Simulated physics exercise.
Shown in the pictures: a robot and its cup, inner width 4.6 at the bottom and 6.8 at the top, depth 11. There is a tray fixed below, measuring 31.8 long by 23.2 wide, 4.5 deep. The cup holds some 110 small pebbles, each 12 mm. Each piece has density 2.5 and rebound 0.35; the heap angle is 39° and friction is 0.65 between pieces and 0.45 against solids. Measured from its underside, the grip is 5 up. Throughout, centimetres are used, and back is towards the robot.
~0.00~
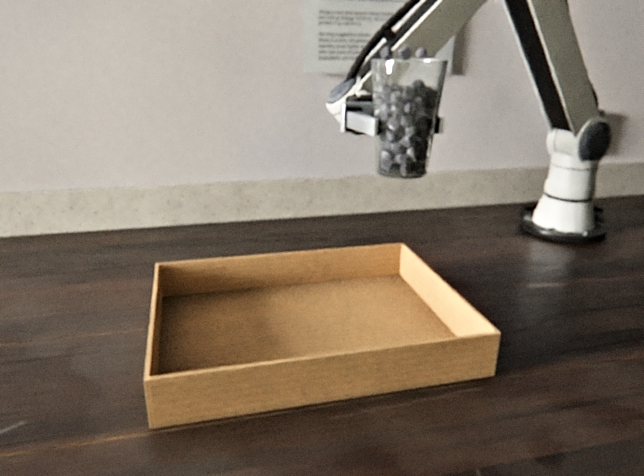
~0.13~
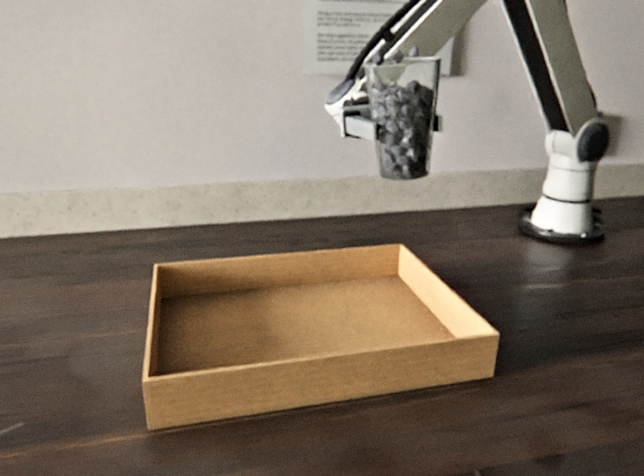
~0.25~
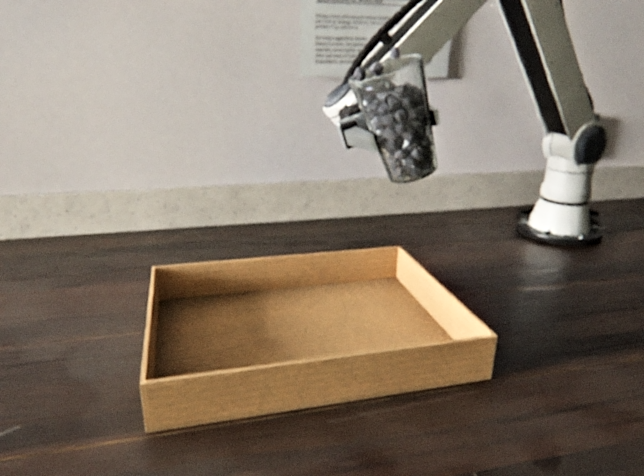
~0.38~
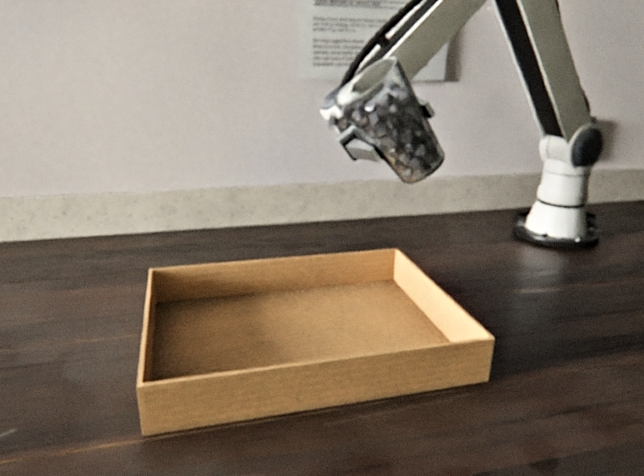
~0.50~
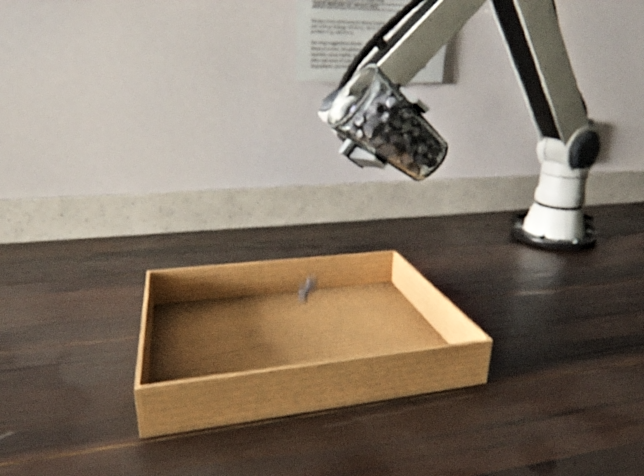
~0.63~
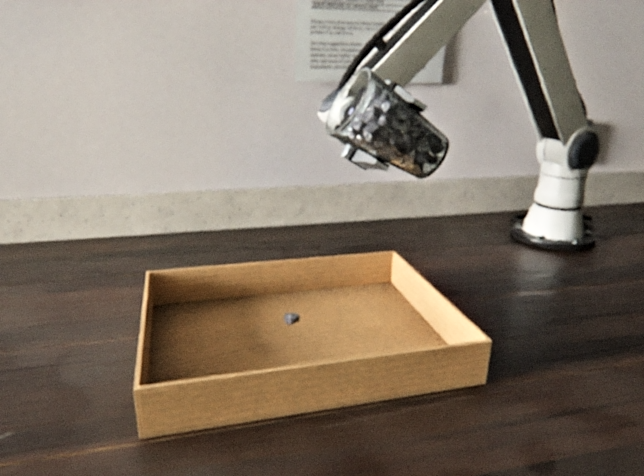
On a dark wooden table against a pale wall, a robot arm holds a clear cup of small dark pebbles upright above and behind an empty, shallow wooden tray. The arm steadily tilts the cup over to a steep slant, and a couple of pebbles drop into the tray while the rest stay inside.
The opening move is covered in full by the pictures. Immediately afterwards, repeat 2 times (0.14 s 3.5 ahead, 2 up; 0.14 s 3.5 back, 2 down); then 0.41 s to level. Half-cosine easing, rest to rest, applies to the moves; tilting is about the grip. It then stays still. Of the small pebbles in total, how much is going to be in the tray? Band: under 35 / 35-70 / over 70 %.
Under 35 %.
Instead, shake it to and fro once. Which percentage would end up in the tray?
5 per cent.
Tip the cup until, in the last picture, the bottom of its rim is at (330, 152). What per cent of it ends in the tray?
Around 40 in a hundred.
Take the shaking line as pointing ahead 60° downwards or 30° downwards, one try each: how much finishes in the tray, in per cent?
Try one gives about 0 in a hundred, try two about 0 in a hundred.
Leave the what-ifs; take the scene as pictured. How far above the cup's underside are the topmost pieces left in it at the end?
Around 11.0 cm above the underside.
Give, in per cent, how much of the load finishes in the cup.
90 %.
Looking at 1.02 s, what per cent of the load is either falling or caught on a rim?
Estimated fraction: Near 1 %.
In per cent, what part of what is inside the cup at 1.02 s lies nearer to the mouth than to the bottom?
Around 45 percent.
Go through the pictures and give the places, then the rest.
Cup middle at (405, 120), level; upper third of the load around (408, 99), from x 380 to 430, top at y 55; 111 in the cup, in the first picture.
Cup middle at (403, 121), tilted 6° forward; upper third of the load around (405, 101), from x 380 to 430, top at y 50, in the second picture.
Cup middle at (400, 124), tilted 20° forward; upper third of the load around (399, 104), from x 360 to 430, top at y 50, in the third picture.
Cup middle at (396, 127), tilted 39° forward; upper third of the load around (392, 111), from x 335 to 435, top at y 90; 109 in the cup, 2 in flight or on a rim, in the fourth picture.
Cup middle at (393, 130), tilted 53° forward; upper third of the load around (388, 117), from x 305 to 435, top at y 95; 109 in the cup, 2 in the tray, in the fifth picture.
Cup middle at (392, 131), tilted 59° forward; upper third of the load around (388, 118), from x 290 to 435, top at y 95; 109 in the cup, 2 in the tray, in the sixth picture.
After 1.02 s, tilted 59° forward, highest piece 27 above the table; 104 in the cup, 6 in the tray, 1 in flight or on a rim.
After 1.41 s, tilted 27° forward, highest piece 27 above the table; 101 in the cup, 10 in the tray.
After 1.80 s, level, highest piece 29 above the table; 101 in the cup, 10 in the tray.
After 2.85 s, level, highest piece 29 above the table; 101 in the cup, 10 in the tray.
At rest, 101 in the cup, 10 in the tray. That is 9 % in the tray.
